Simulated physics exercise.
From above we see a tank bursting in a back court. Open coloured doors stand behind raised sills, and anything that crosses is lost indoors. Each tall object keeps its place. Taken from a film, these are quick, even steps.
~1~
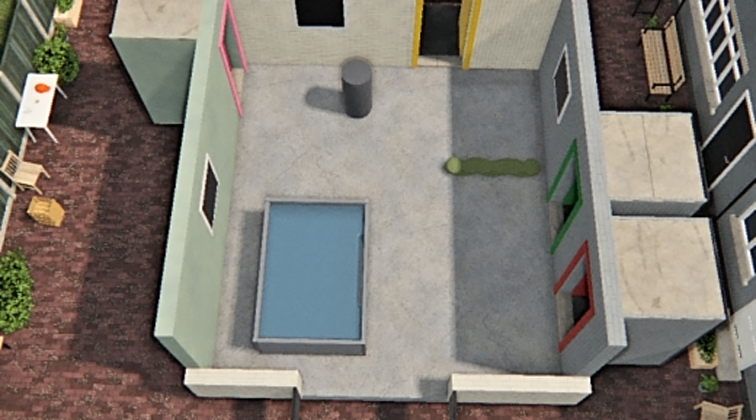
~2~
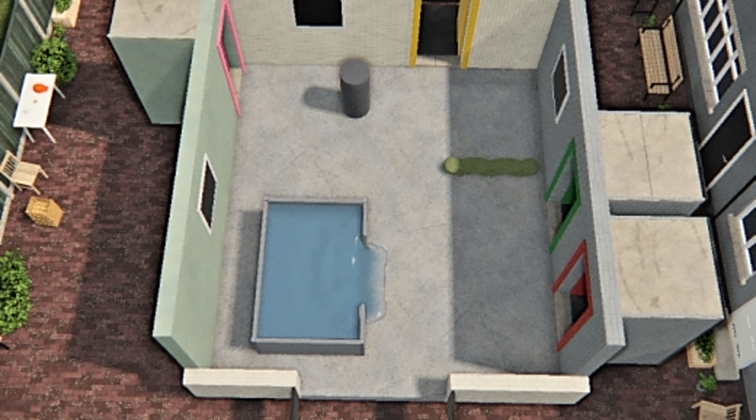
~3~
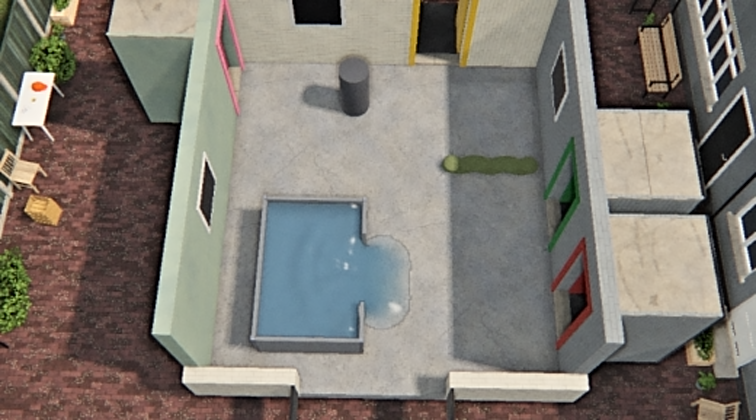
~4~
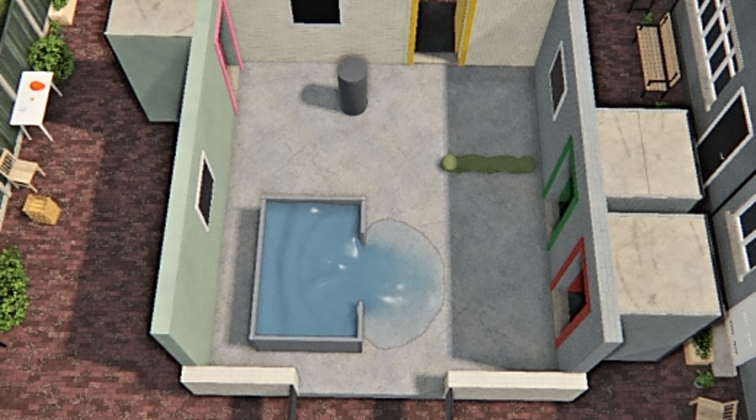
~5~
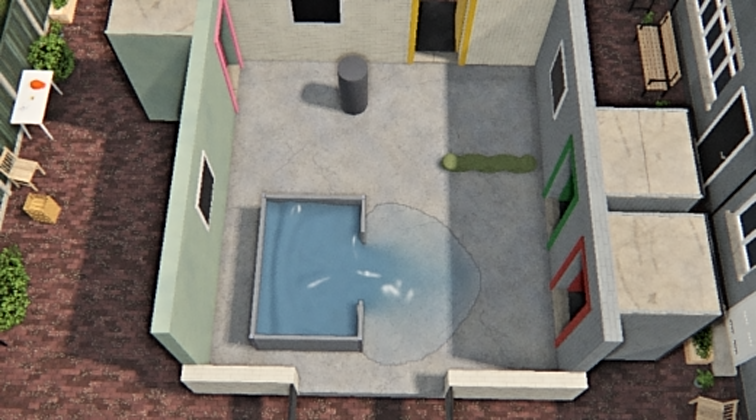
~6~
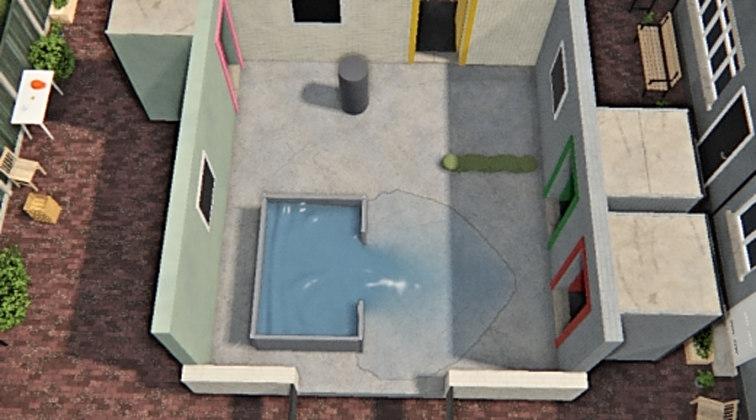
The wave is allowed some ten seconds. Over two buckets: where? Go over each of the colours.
Yellow door: At most two buckets; green door: Over two buckets; pink door: At most two buckets; red door: Over two buckets.
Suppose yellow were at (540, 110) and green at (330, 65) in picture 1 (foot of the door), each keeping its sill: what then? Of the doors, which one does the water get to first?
The red one, as it turns out.
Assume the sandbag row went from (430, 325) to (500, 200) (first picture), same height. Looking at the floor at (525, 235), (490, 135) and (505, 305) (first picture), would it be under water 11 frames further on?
As listed: Submerged, submerged, submerged.
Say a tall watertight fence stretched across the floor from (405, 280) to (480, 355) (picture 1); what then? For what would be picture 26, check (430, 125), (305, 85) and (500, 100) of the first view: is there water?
Log, spots one to three: Swamped; spared; swamped.
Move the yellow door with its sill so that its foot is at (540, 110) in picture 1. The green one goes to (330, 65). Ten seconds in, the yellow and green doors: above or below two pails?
Yellow stays within the limit; green stays within the limit.
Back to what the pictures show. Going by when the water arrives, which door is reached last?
My answer: The pink-painted one.
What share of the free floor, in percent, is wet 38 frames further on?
Roughly 60 percent, I reckon.
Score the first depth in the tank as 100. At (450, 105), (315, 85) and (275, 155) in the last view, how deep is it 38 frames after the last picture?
4, 0 and 0 per cent, roughly.
A moment on, water covers 35 % of the floor; the yellow door not reached, the green door under two buckets in, the pink door not reached, the red door over two buckets in.
Next, water covers 35 % of the floor; the yellow door not reached, the green door far over two buckets in, the pink door not reached, the red door far over two buckets in.
Then, water covers 40 % of the floor; the yellow door not reached, the green door far over two buckets in, the pink door not reached, the red door far over two buckets in.
Later, water covers 60 % of the floor; the yellow door wet at the sill, nothing in, the green door far over two buckets in, the pink door not reached, the red door far over two buckets in.
In the end, water covers 90 % of the floor; the yellow door wet at the sill, nothing in, the green door far over two buckets in, the pink door wet at the sill, nothing in, the red door far over two buckets in.
